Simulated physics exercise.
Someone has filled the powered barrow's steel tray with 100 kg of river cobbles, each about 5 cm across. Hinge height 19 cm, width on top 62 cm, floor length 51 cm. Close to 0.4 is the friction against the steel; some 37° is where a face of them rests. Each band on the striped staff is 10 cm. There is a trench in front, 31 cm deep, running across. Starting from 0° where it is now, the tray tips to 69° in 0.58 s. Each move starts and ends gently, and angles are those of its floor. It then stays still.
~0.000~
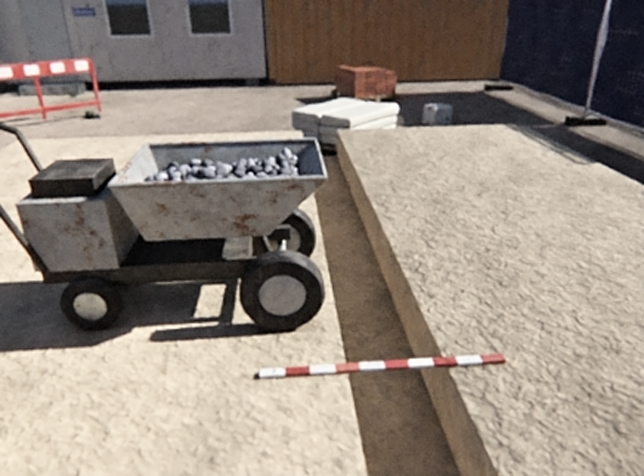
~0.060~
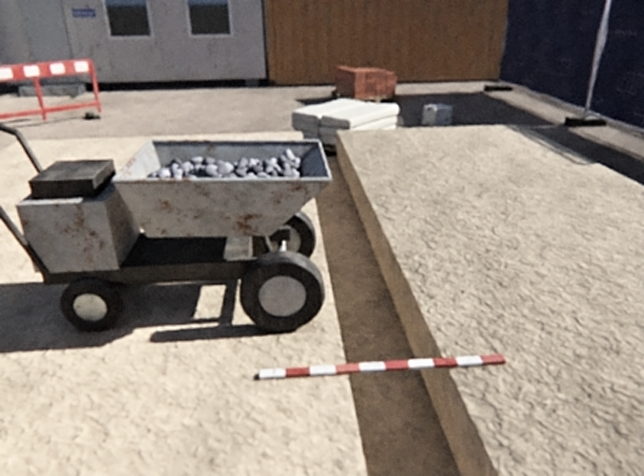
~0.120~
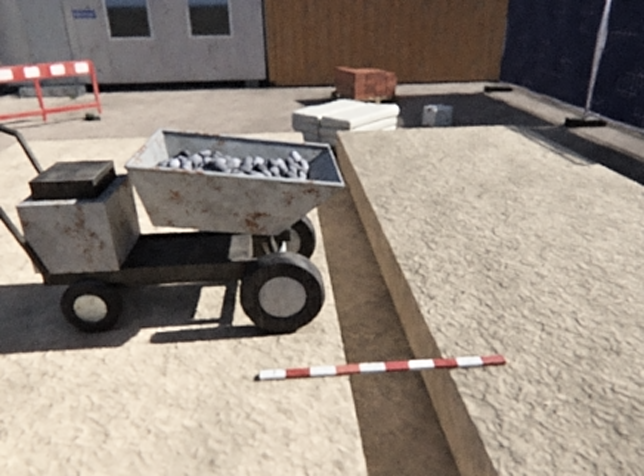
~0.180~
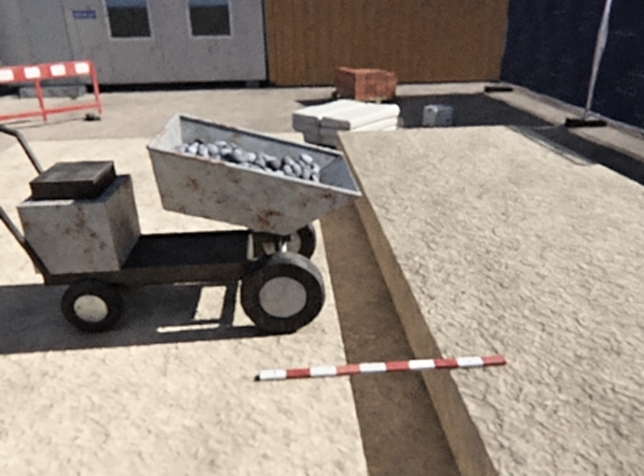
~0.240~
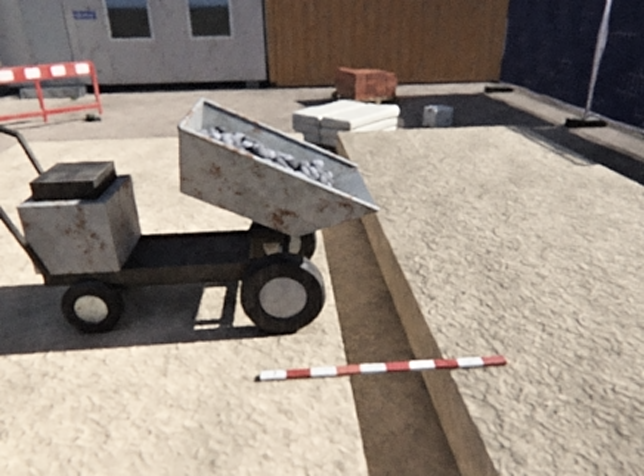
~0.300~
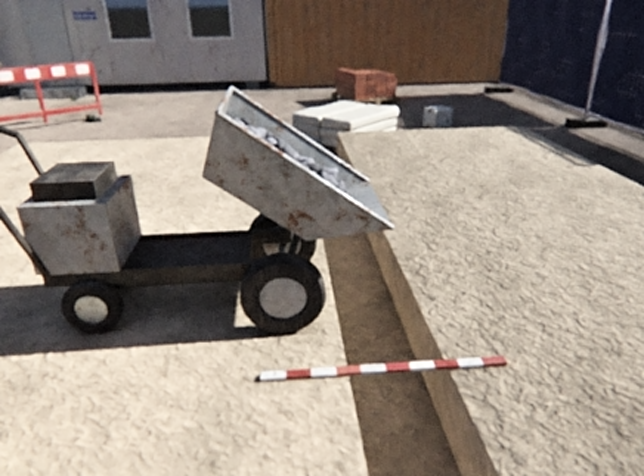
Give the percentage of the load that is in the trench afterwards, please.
Near 14 per cent of the load.
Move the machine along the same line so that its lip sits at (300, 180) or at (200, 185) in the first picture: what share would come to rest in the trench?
40 % and 90 %.
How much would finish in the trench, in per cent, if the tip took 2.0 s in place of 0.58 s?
Close to 35 percent, then.
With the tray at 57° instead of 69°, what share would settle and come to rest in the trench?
About 30 per cent would end up in the trench.
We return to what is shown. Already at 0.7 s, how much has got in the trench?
Roughly 5 percent of the load.
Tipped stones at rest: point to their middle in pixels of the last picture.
The middle should be near (476, 282).
After 0.4 s the floor is at 58°; 100 % in the tray; the foremost stones are at (382, 235).
After 0.7 s the floor is at 69°; 74 % in the tray, 3 % in the trench, 23 % past the trench; the foremost stones are at (461, 284).
After 1.0 s the floor is at 69°; 8 % in the tray, 5 % in the trench, 86 % past the trench; the foremost stones are at (620, 284).
After 3.0 s the floor is at 69°; 0 % in the tray, 14 % in the trench, 86 % past the trench; the foremost stones are past the picture's edge.
